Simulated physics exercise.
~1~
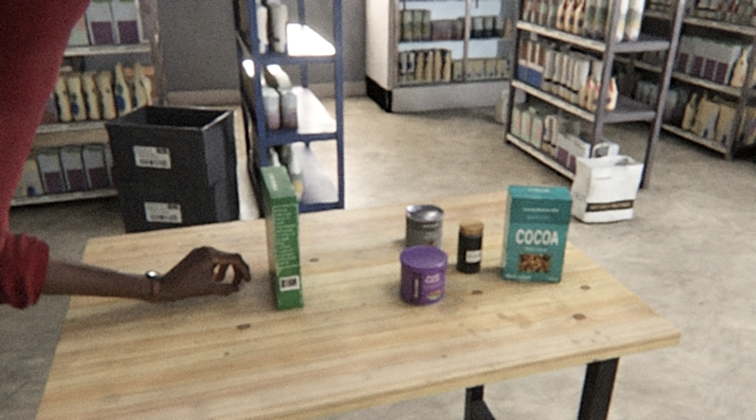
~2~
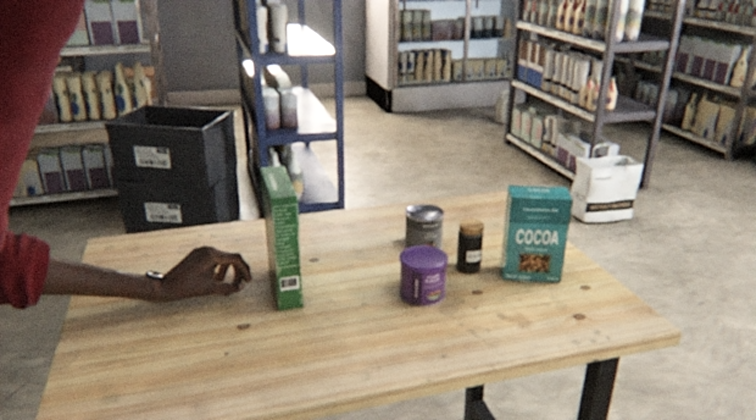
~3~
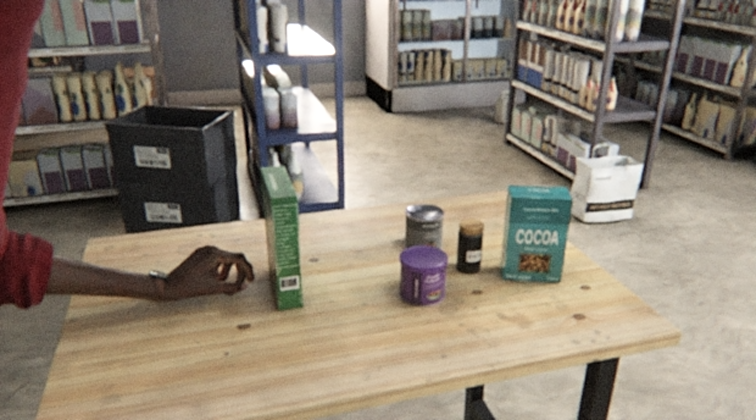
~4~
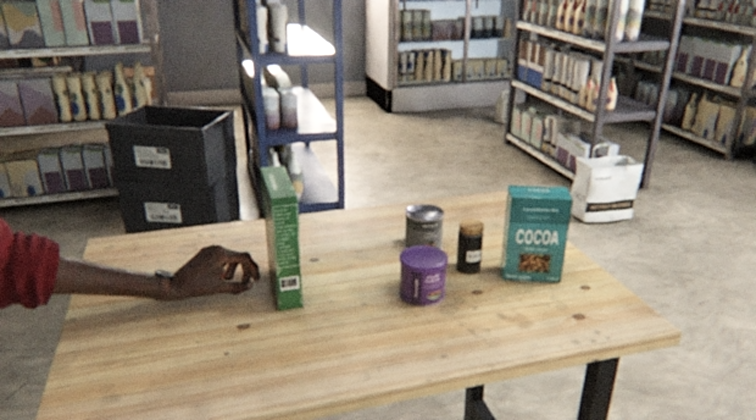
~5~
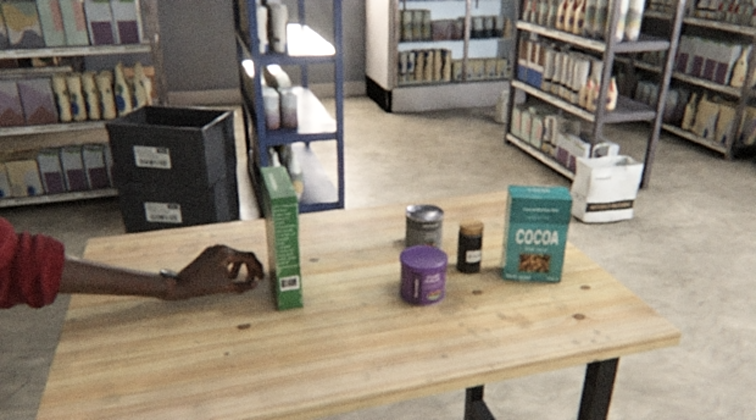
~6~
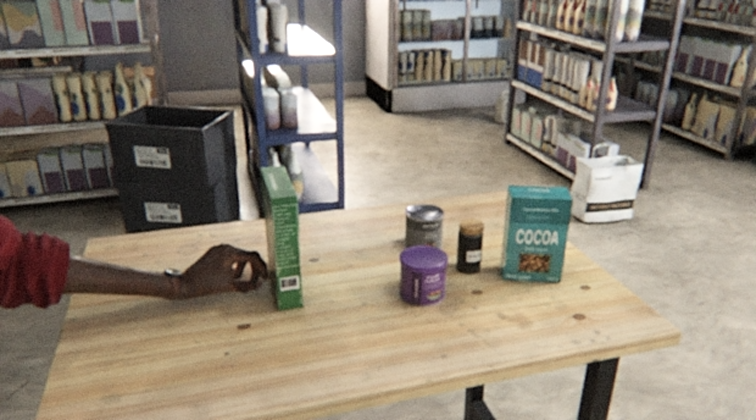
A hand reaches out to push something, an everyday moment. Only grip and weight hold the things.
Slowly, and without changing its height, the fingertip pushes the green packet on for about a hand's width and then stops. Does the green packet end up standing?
Ah, it holds up this time.
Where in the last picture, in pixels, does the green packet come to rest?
Looks like it settles somewhere around (347, 228).
Then, 0.40 s past the last view, green packet displaced a little near (297, 234).
Then, 0.80 s past the last view, green packet displaced a little near (318, 232).
Then, 1.20 s past the last view, green packet displaced about its own width near (340, 229).
Finally, moved from the start, green packet. Final places as the last picture's camera would see them, green packet near (347, 228).
